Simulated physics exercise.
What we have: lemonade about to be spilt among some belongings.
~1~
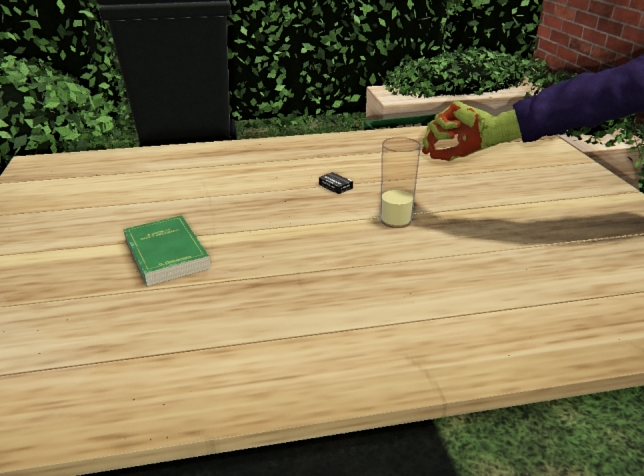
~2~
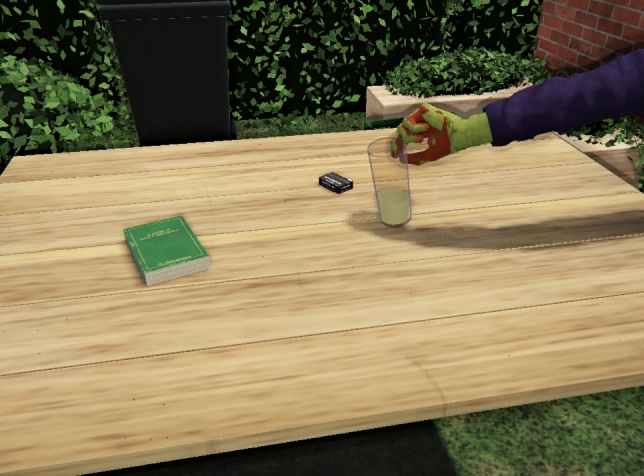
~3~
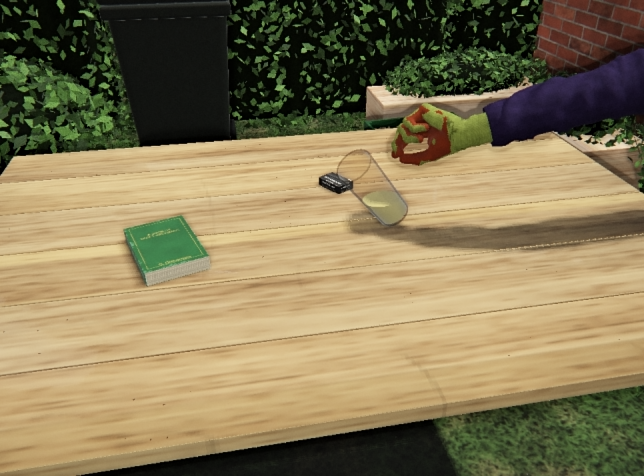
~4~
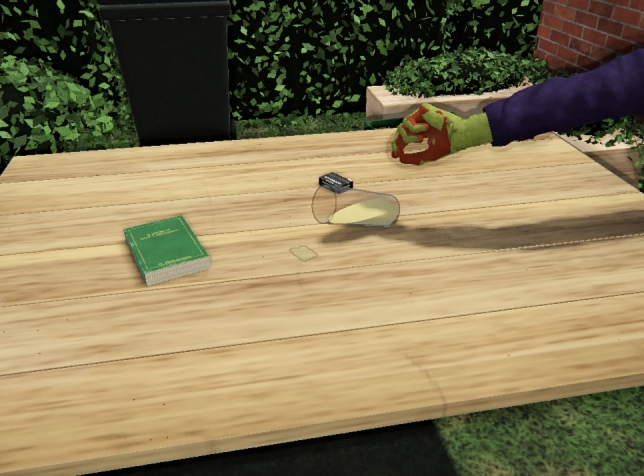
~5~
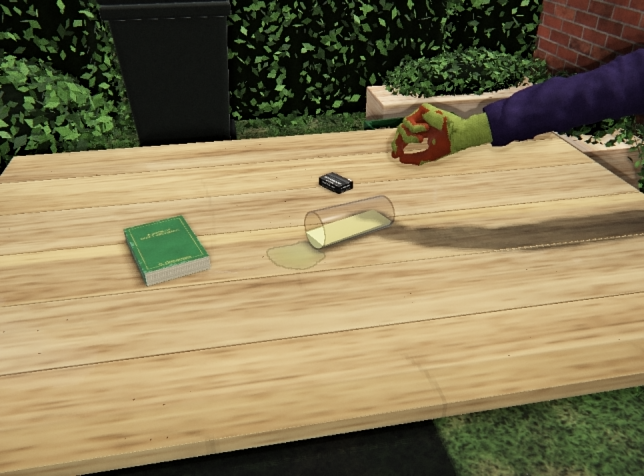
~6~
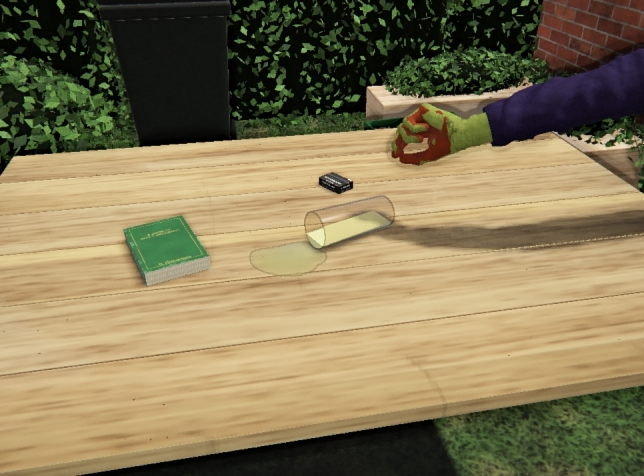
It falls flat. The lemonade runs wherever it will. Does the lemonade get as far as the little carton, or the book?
The little carton is missed by the spill, and as for the book, it is caught by the spill.
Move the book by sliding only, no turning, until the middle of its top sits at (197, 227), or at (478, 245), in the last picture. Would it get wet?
Place one: It is overrun; place two: It is left alone.
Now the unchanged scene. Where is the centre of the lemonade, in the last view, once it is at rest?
In the last view, its middle sits roughly at (195, 295).
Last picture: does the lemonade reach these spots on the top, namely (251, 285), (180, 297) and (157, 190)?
Well, the first one is gotten to, the second one is gotten to, and the last one is left alone.
Soon after, the puddle covers about as much as a plate; the little carton is dry; the book is wet.
Later, the puddle covers about as much as a tray; the little carton is dry; the book is wet.
In the end, the puddle covers about as much as a tray; the little carton is dry; the book is wet.
